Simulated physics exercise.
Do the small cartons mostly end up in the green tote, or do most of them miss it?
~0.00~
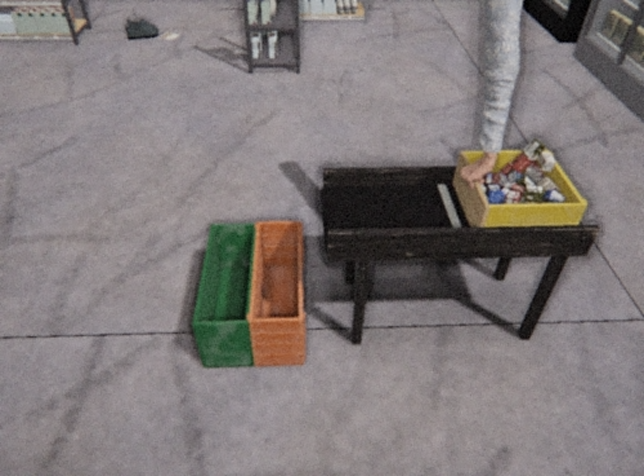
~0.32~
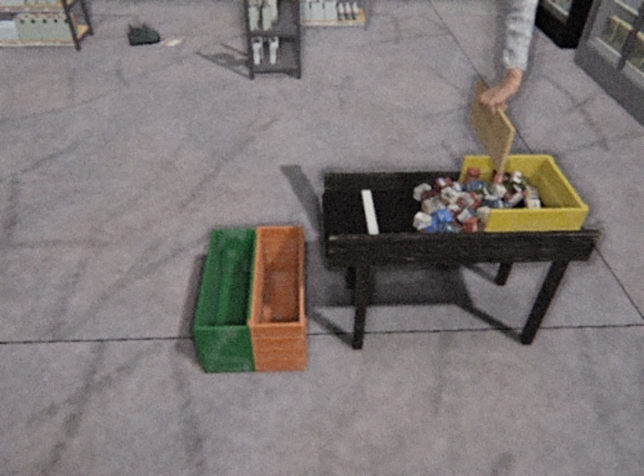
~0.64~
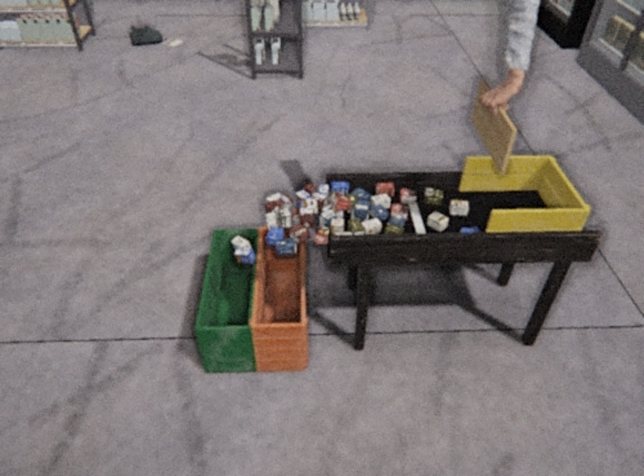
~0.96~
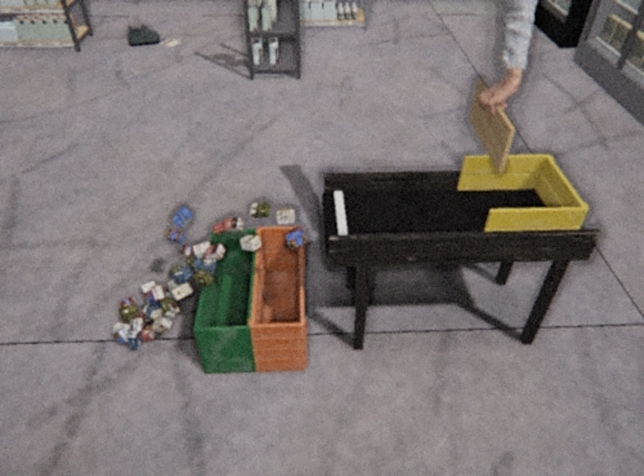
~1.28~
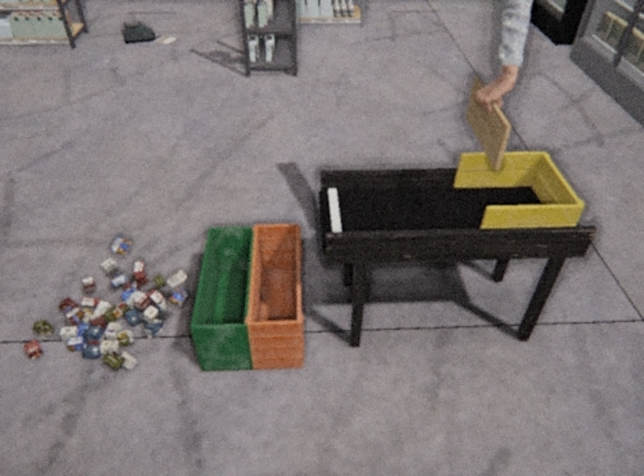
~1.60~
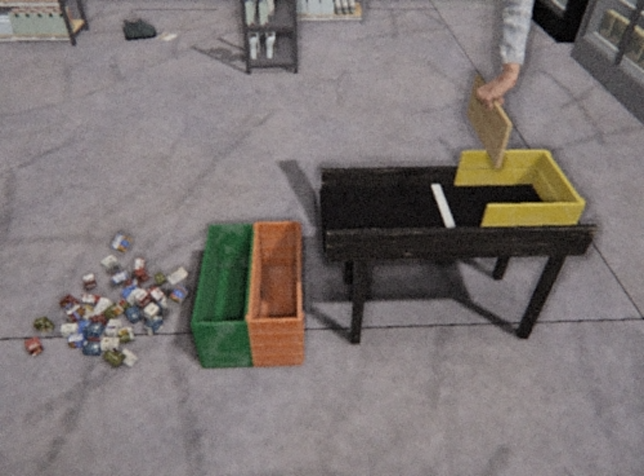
They miss it. The cartons fly past the green tote and end up scattered on the floor to its left, leaving the tote empty.
Small cartons ride left along the belt, fly over both tubs and scatter on the floor.
